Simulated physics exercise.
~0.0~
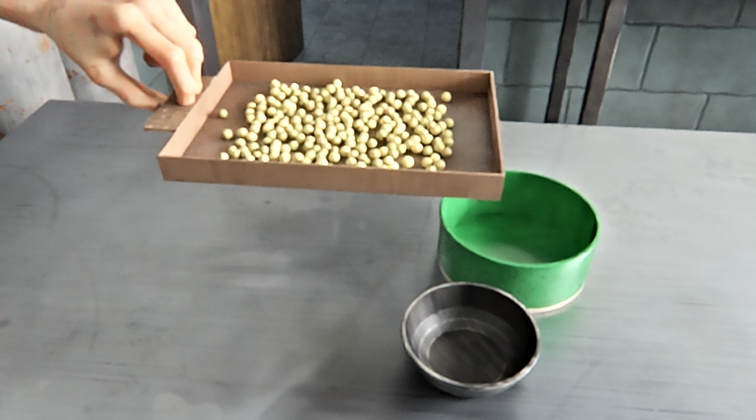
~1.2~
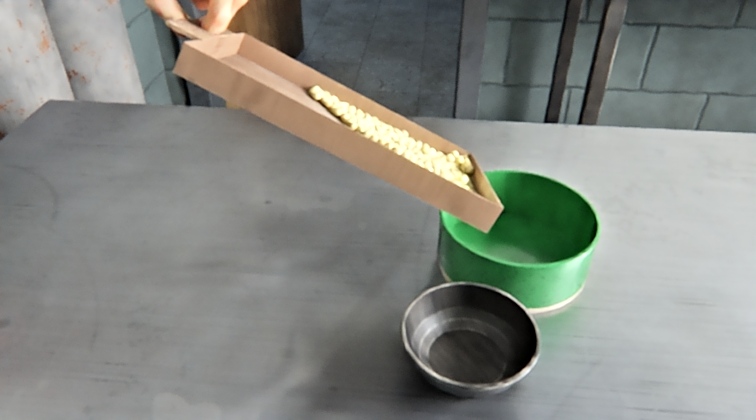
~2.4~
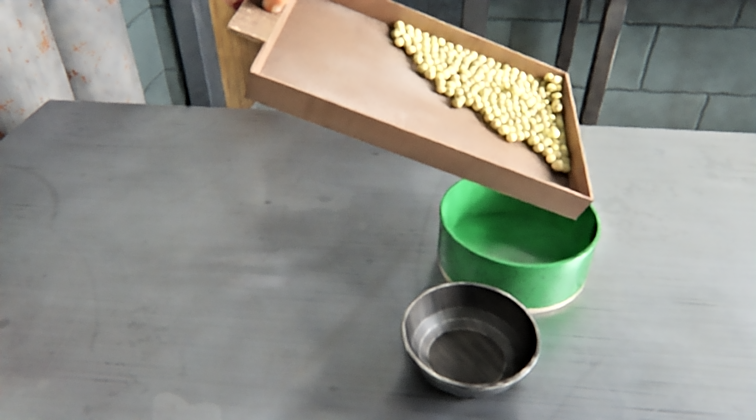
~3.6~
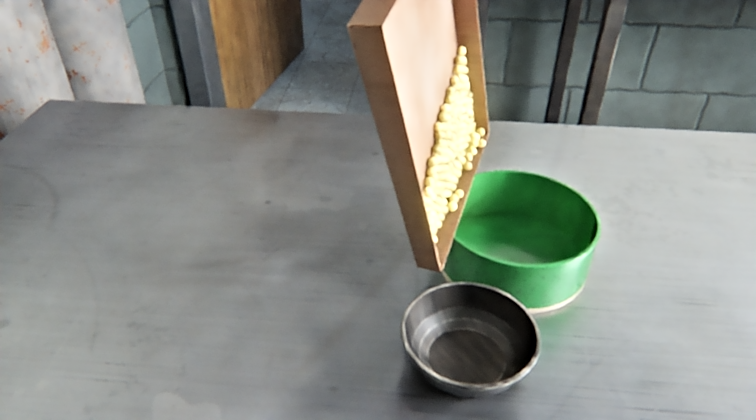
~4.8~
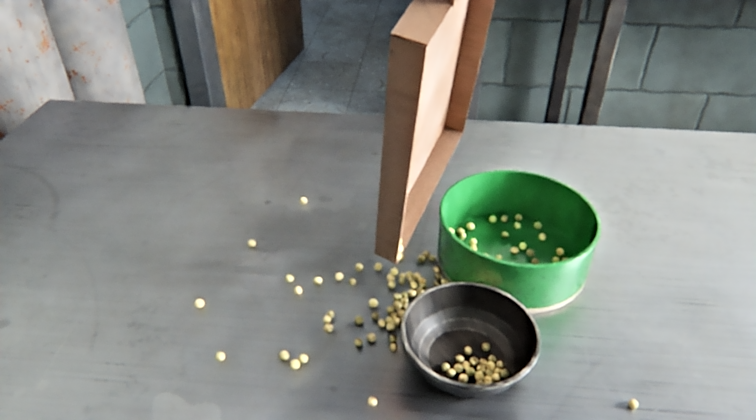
A hand-held tray tips, levels partly, then spills soya beans into both containers and across the table.
